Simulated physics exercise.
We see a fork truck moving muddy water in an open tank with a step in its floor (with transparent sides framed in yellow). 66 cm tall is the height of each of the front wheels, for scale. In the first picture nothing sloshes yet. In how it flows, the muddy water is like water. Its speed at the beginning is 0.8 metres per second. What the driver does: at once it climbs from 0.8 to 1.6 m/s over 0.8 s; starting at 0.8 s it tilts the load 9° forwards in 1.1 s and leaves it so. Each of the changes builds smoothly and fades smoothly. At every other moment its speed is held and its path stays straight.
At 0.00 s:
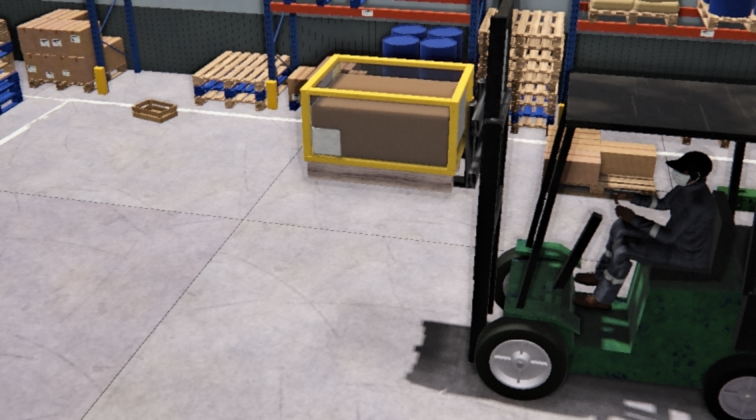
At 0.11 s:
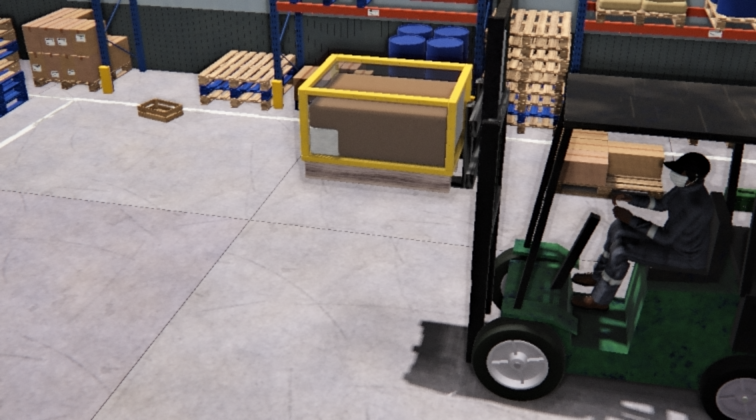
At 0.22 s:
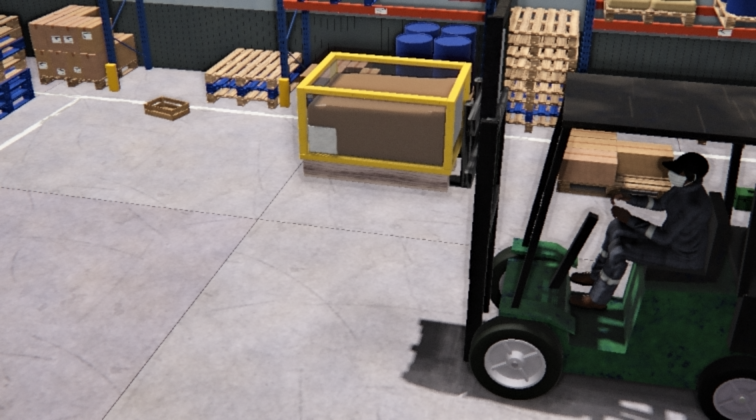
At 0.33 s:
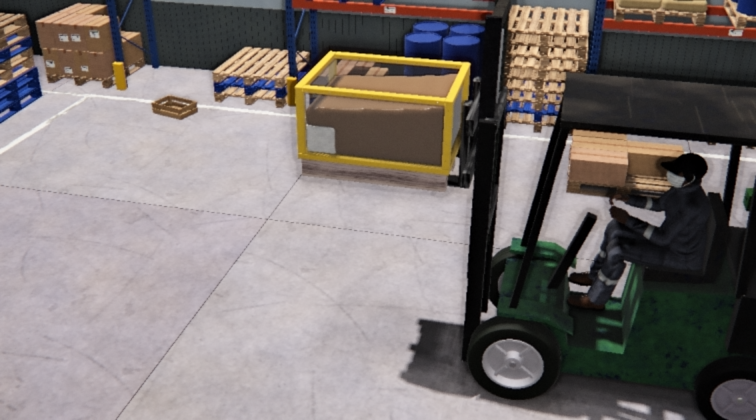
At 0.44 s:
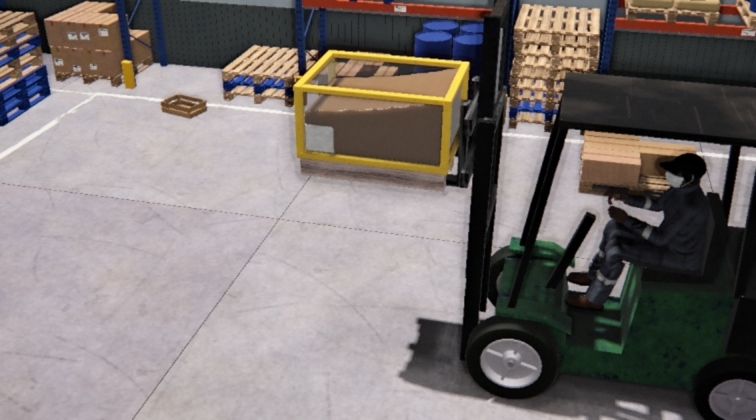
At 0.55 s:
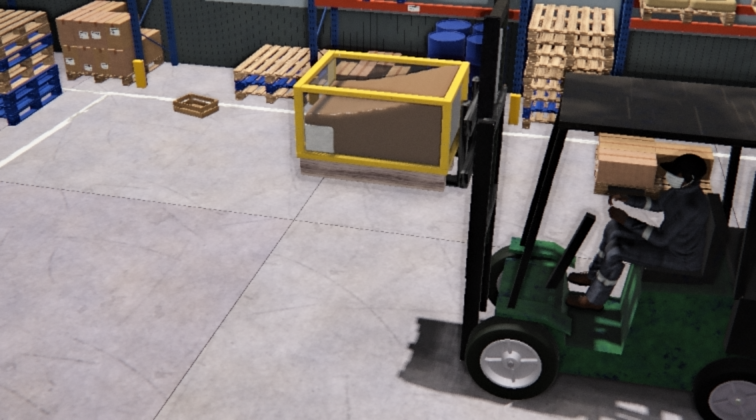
Brown contents in a yellow-framed clear tank on a green forklift gradually slope up rightward.
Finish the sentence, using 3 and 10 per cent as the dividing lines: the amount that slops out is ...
The amount that slops out is a minor one.
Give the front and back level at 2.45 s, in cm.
The level sits near 36 cm in front and near 34 cm behind.
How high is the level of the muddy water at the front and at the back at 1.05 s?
Front level 34 cm, back level 36 cm.
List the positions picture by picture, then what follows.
The surface is at (324, 102) by the front wall; at (441, 112) by the back wall; it lies level with the rim line; edge of the step at (325, 130); the front is on the left, levels are read along the near wall; a wheel hub at (520, 368), in the first picture.
The surface is at (322, 102) by the front wall; at (439, 112) by the back wall; it lies level with the rim line, in the second picture.
The surface is at (321, 102) by the front wall; at (438, 110) by the back wall; it lies level with the rim line, in the third picture.
The surface is at (319, 104) by the front wall; it climbs 6° towards the back, in the fourth picture.
The surface is at (318, 107) by the front wall; it climbs 10° towards the back, in the fifth picture.
The surface is at (318, 111) by the front wall; at (435, 96) by the back wall; it climbs 13° towards the back; a wheel hub at (510, 368), in the sixth picture.
After 1.05 s the surface is 33 cm up at the front and 36 cm at the back; nothing has left.
After 1.75 s the surface is 45 cm up at the front and 24 cm at the back; nothing has left.
After 2.45 s the surface is 37 cm up at the front and 34 cm at the back; 1 per cent is out, over the front.
After 4.89 s 1 per cent is out, over the front, 3 of 213 litres.
